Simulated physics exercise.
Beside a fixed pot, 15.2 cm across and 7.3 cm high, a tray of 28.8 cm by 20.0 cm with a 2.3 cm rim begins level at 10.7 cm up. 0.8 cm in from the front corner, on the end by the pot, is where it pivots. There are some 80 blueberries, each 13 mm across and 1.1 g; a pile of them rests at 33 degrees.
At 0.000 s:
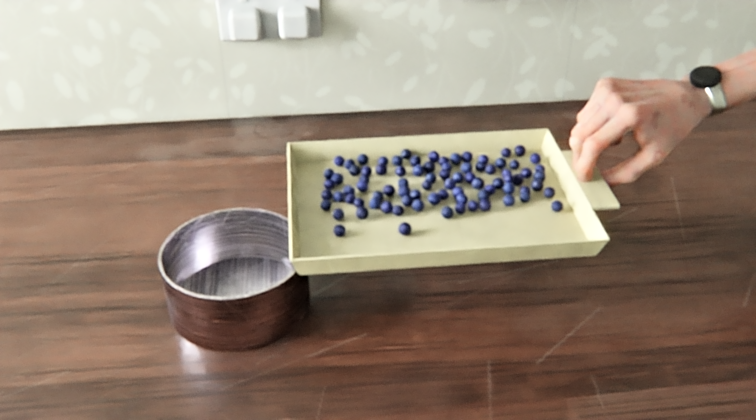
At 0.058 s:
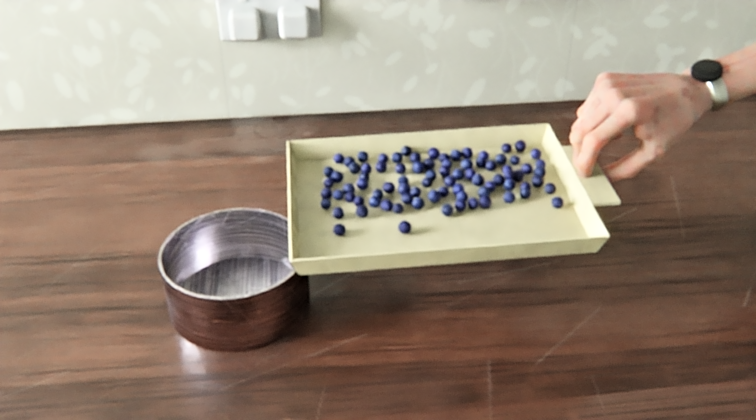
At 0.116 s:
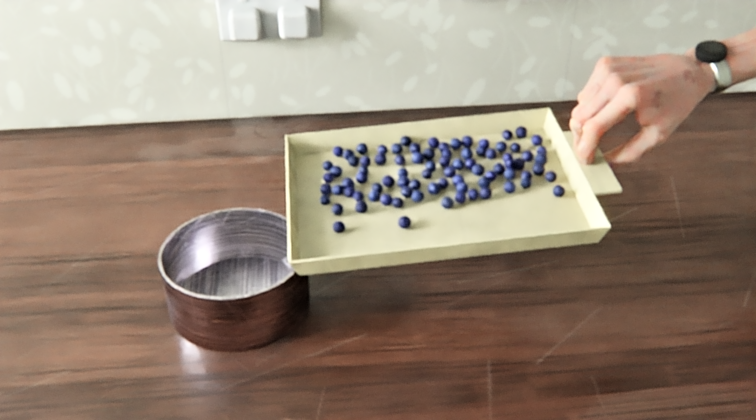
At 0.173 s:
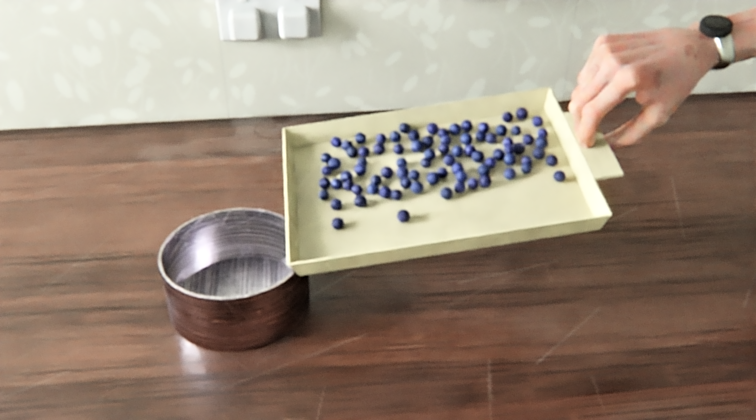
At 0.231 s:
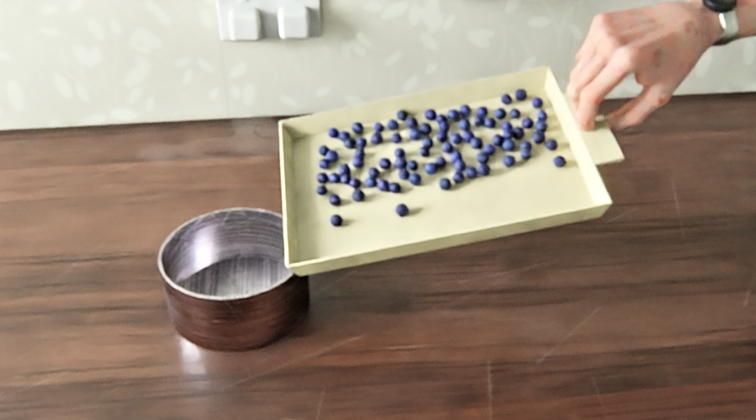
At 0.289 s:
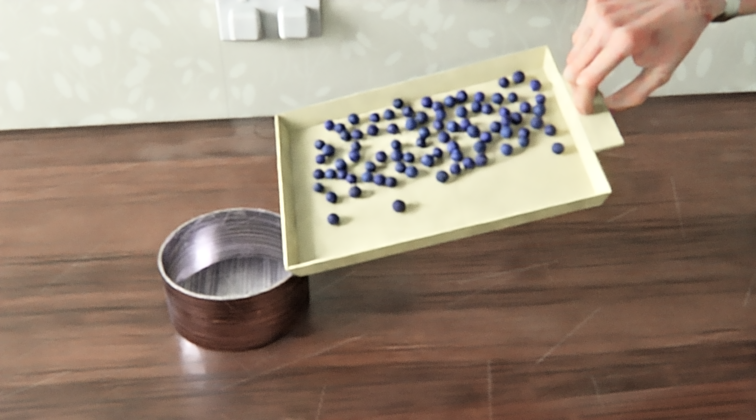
On a dark wooden counter, a hand raising the right end of a cream tray of blueberries beside a round pot.
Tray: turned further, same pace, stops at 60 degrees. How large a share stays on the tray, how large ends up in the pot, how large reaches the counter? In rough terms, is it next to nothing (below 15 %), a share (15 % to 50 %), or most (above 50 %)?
Result: Tray: That should get more than half. Pot: That should get only a little. Counter: That should get a moderate amount.
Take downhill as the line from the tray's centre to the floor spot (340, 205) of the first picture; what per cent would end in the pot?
5 %.
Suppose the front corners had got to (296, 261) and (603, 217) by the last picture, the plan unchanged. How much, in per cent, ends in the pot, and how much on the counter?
You'd end with pot at 0 and counter at 0.
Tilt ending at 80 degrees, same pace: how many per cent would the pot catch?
Share in the pot: Around 0 %.
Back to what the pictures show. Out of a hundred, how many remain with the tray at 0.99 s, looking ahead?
Roughly 65 per cent.
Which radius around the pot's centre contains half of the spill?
That comes to near 16 cm.
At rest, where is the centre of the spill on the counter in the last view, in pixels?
Around (237, 405).
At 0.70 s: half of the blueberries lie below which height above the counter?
Some 16 cm above the counter.
Then, at 0.54 s, tilt 40 degrees; the tray holds 100 %, the pot 0 %.
After 0.70 s, tilt 53 degrees; the tray holds 100 %, the pot 0 %.
After 0.99 s, tilt 60 degrees; the tray holds 65 %, the pot 0 %.
In the end, at 1.7 s, tray 65 %, pot 0 %, counter 35 %.
